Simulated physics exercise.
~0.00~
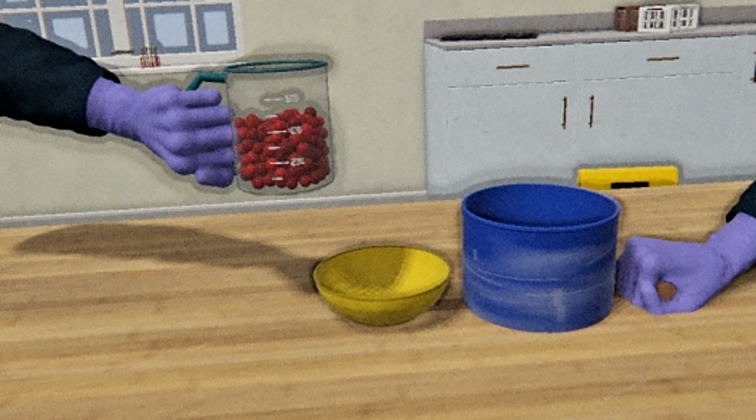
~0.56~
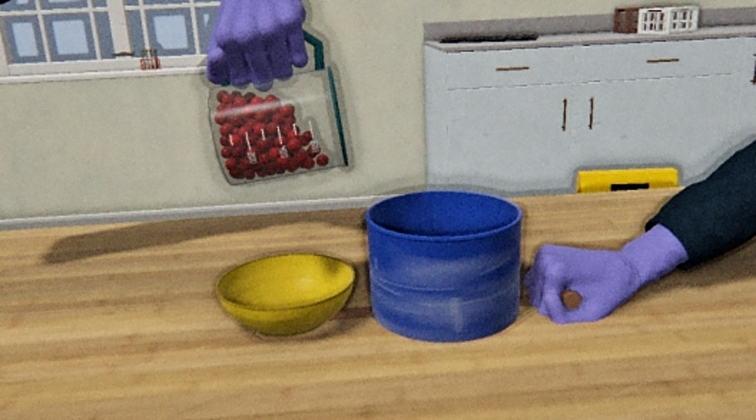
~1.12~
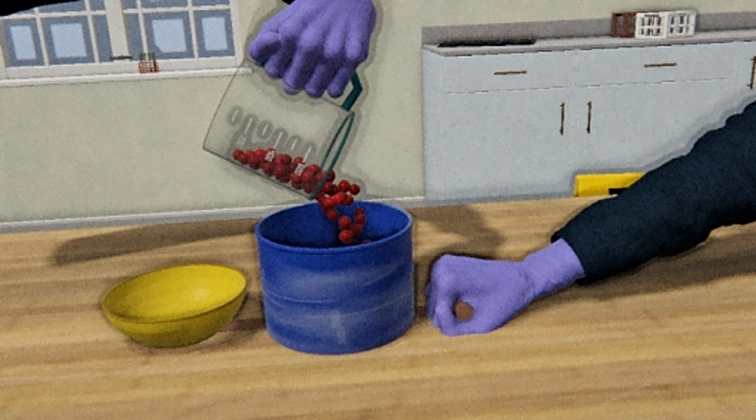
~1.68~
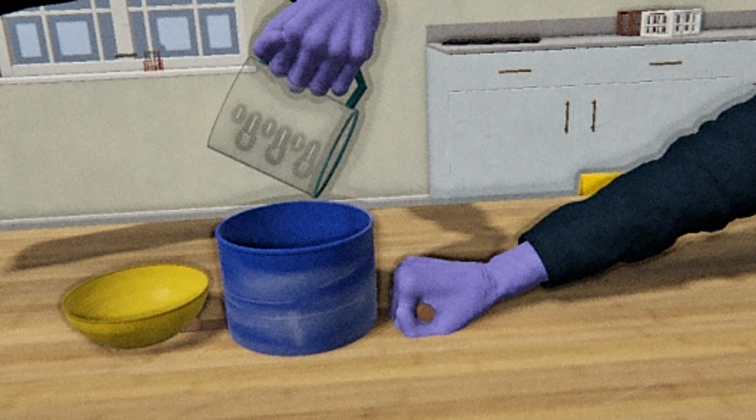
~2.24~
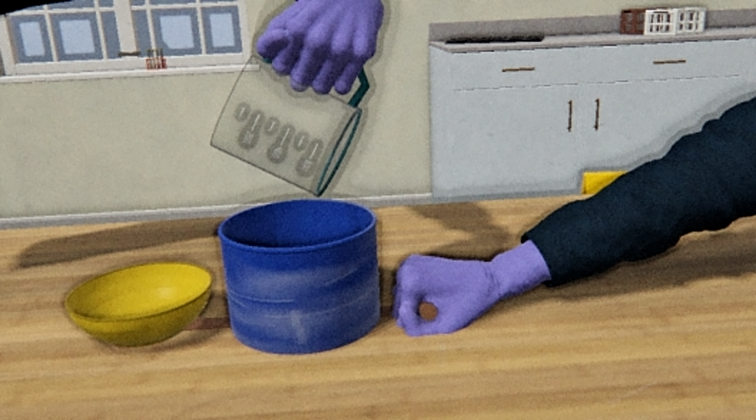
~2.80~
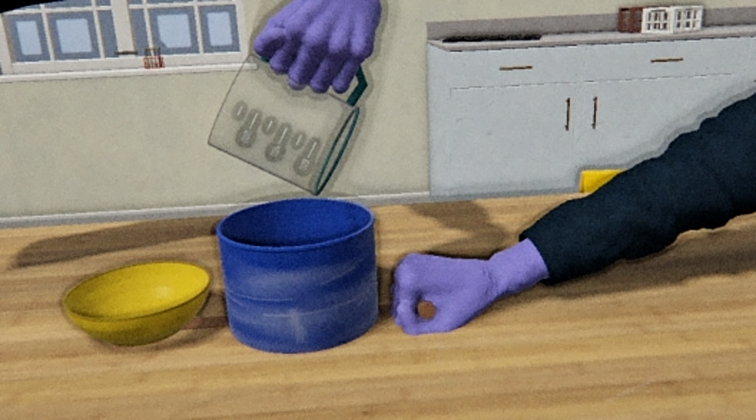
A purple-gloved hand tips a clear jug of red cranberries while another draws a joined yellow bowl and blue pot leftward across a wooden table; the berries pour into the pot, and the row halts with the emptied jug still held tilted above it.
